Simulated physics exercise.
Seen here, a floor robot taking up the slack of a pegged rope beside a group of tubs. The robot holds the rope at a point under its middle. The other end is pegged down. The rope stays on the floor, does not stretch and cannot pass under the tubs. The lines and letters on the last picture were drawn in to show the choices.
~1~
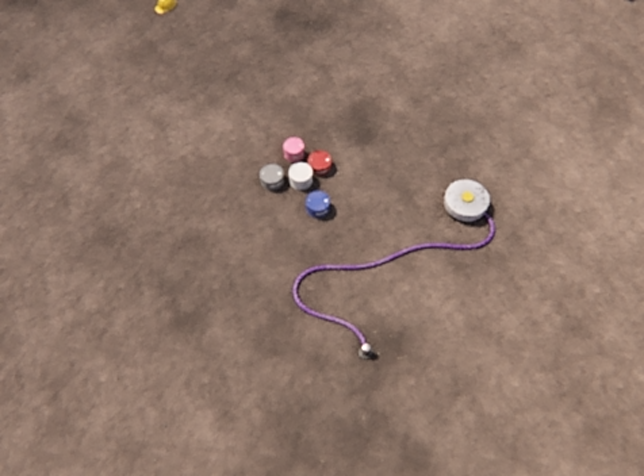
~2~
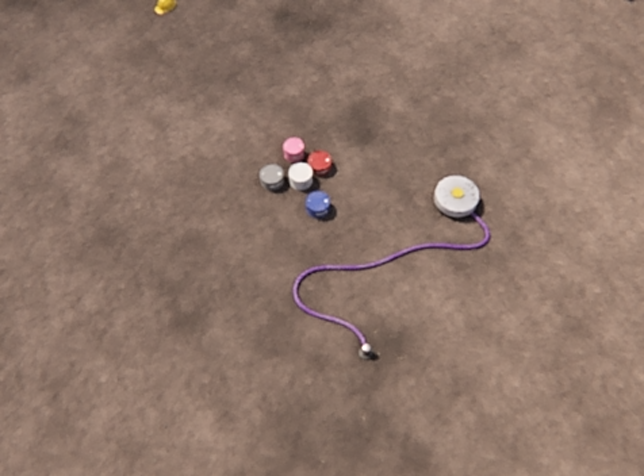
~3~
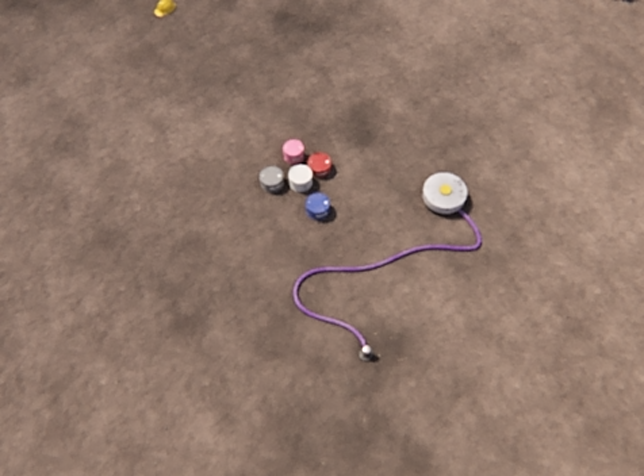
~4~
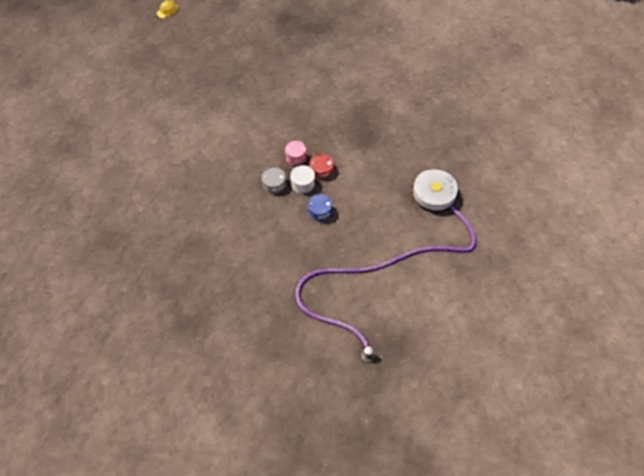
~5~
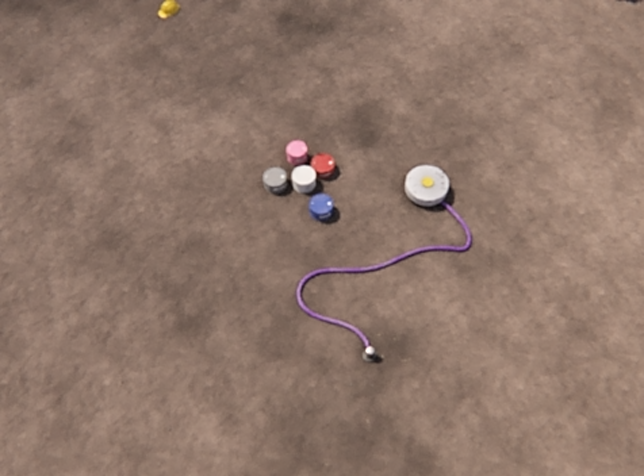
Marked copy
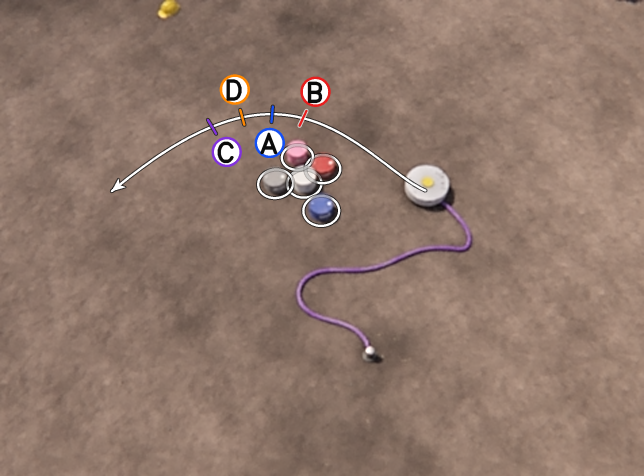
A round pale disc with a yellow centre slid slowly a short way left and slightly up, drawing the near end of a curvy purple rope along, while five small coloured tubs stayed still.
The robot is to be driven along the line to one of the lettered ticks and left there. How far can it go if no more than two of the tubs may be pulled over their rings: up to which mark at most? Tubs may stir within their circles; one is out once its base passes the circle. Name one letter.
Mark C.
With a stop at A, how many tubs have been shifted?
The count is none.
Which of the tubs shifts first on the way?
The red tub.
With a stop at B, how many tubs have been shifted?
The count is none.
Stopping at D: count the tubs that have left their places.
The count is none.
On the marked copy, A at (272, 114); B at (303, 118); C at (212, 127); D at (242, 117); the route from (426, 191) via (272, 114) to (112, 191).
With C. Early on, robot (357, 138).
Further on, robot (281, 110).
At the end, robot (211, 122); red tub (318, 168); none over the rings.
As for the rest, A is within the limit but short; B is within the limit but short; D is within the limit but short.
